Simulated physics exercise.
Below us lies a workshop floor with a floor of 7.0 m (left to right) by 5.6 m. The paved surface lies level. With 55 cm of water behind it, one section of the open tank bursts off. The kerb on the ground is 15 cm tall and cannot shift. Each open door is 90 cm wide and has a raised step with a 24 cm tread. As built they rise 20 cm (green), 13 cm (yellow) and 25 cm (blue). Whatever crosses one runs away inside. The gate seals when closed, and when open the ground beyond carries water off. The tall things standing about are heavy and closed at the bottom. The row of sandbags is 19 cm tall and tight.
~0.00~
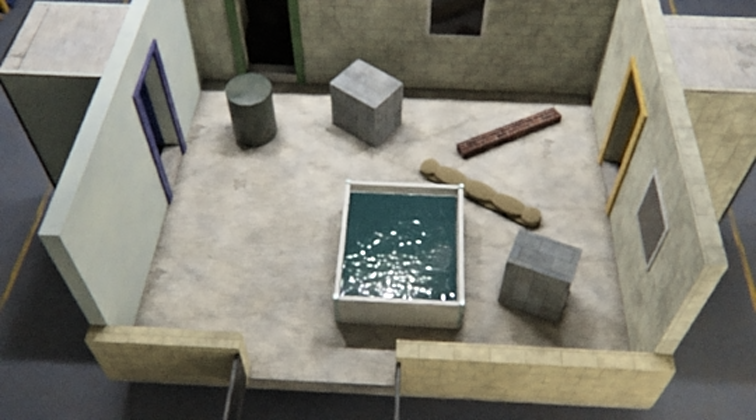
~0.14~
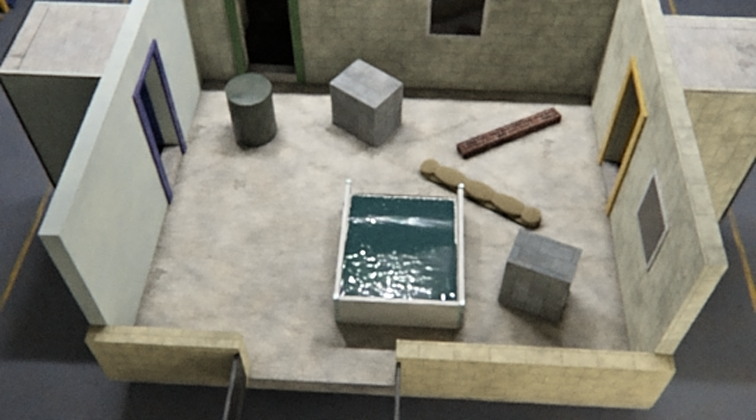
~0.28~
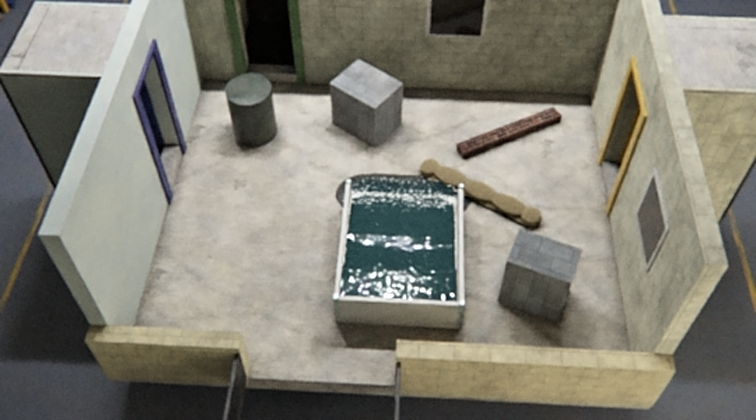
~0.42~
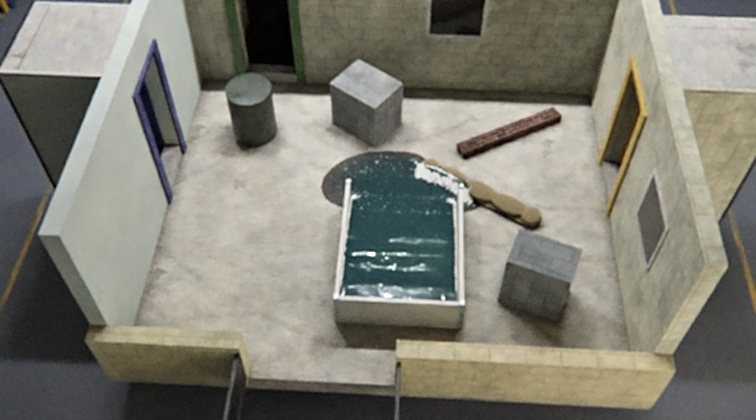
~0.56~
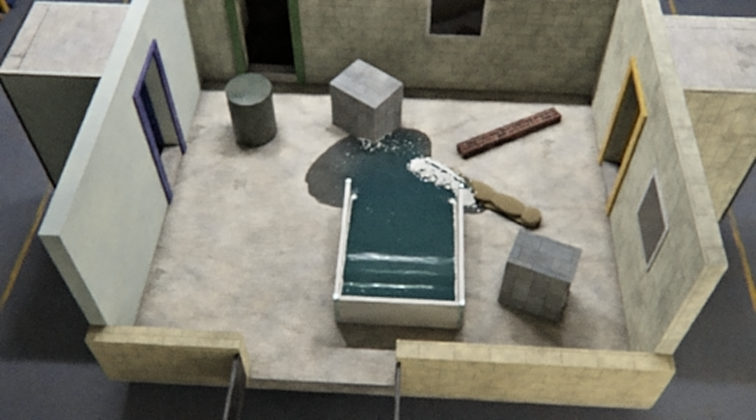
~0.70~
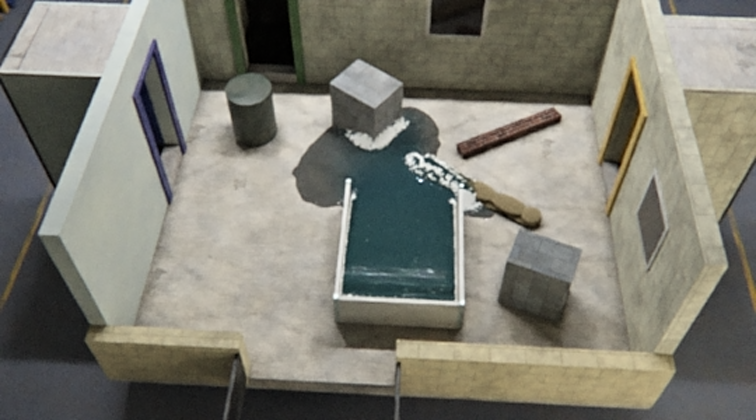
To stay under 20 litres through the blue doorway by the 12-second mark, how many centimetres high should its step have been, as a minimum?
It would have to be roughly 7 cm high.
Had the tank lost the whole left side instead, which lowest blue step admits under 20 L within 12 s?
About 14.0 cm.
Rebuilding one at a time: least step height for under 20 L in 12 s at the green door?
Roughly 14.5 cm at green.
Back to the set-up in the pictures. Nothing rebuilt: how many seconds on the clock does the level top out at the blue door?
Near 3.6 s.
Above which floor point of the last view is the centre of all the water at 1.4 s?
Around (402, 211).
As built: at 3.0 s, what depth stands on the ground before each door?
Depths in cm: Green 18, yellow 0, blue 4.
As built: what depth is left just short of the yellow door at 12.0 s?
Roughly 4.0 cm deep.
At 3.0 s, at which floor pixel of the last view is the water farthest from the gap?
At about (205, 79).
After 1.4 s water covers 25 % of the floor, deepest (38 cm) near (377, 153); it has not reached the blue door.
After 3.0 s water covers 50 % of the floor, deepest (29 cm) near (582, 94); 4 cm at the blue door, 0 litres in over its 25 cm step.
After 12.0 s water covers 95 % of the floor, deepest (6 cm) near (505, 375); 5 cm at the blue door, 0 litres in over its 25 cm step.
At the blue door as built, the water arrived by 3.0 s and peaked near 11 cm at 3.6 s.
Run again over the same 12 s with other heights there, 27 litres in over 6 cm, 11 litres over 8 cm. The limit of 20 litres is kept from about 7 cm up.
